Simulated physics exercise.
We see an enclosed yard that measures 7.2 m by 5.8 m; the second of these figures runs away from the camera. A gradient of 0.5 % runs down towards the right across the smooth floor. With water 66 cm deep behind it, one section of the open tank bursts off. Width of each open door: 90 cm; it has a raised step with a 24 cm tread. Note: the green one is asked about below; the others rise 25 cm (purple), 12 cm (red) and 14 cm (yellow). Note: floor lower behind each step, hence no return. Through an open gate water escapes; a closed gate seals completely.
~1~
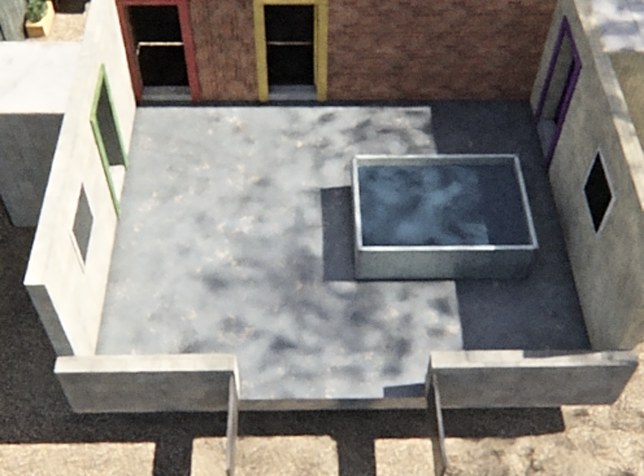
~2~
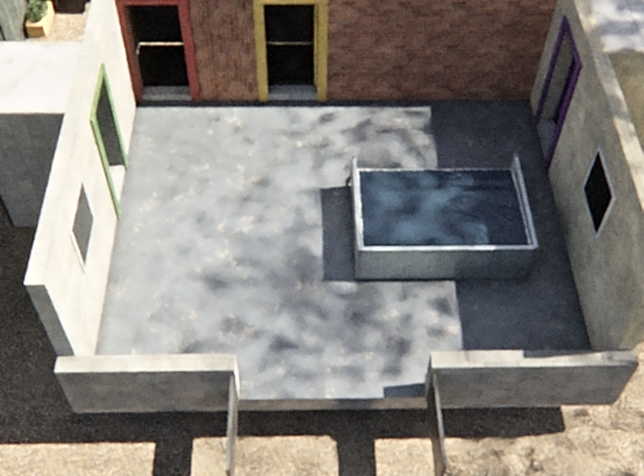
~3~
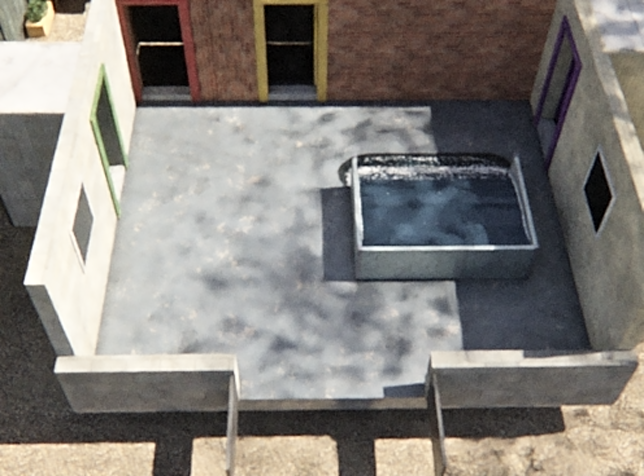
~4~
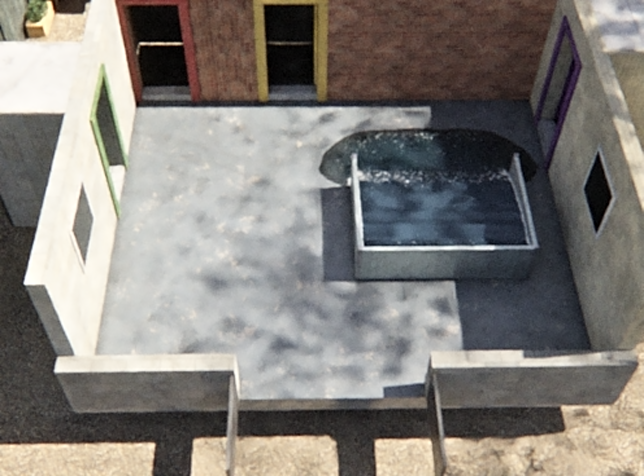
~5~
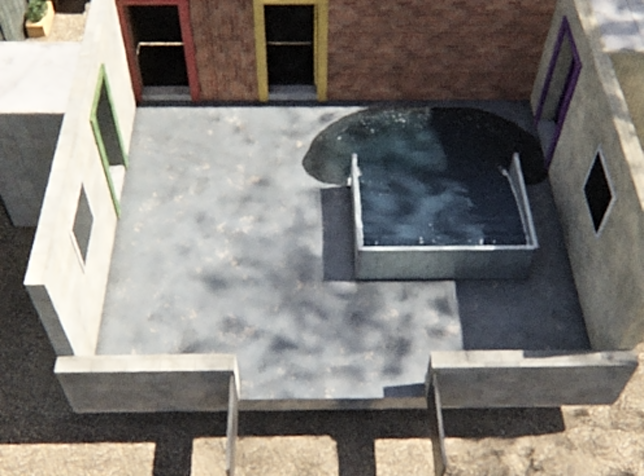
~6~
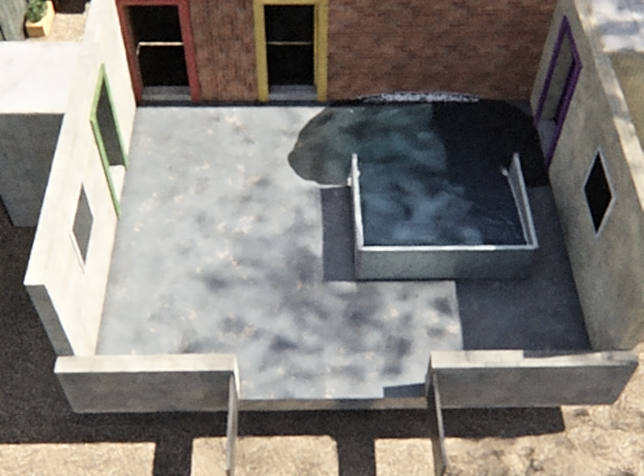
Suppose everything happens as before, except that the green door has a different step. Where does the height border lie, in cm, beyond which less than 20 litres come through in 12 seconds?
It lies at roughly 9.5 cm.
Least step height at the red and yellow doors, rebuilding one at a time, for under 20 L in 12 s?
Some 13.5 cm for red, some 12.5 cm for yellow.
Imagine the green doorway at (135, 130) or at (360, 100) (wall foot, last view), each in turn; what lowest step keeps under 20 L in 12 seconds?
About 18 and 31 cm.
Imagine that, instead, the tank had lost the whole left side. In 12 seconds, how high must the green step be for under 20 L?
A minimum of about 22 cm.
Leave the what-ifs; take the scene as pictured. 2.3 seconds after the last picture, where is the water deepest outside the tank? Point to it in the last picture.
Check close to (521, 100).
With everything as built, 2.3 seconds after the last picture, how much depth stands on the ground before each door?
Depth (cm): Purple 27 / red 7 / yellow 14 / green 2.
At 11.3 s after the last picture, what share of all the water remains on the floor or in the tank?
Roughly 90 percent of the water remains.
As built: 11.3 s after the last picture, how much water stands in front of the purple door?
Roughly 8.5 cm deep.
Then, 0.7 s after the last picture water covers 25 % of the floor, deepest (48 cm) near (521, 100); it has not reached the green door.
Then, 2.3 s after the last picture water covers 40 % of the floor, deepest (32 cm) near (521, 100); it has not reached the green door.
Then, 11.3 s after the last picture water covers 100 % of the floor, deepest (12 cm) near (385, 108); 6 cm at the green door, 6 litres in over its 12 cm step.
At the green door as built, the water peaked near 15 cm, 3.1 s after the last picture.
Run again over the same 12 s with other heights there, 33 litres in over 8 cm, 10 litres over 11 cm. The limit of 20 litres is kept from about 9.5 cm up.
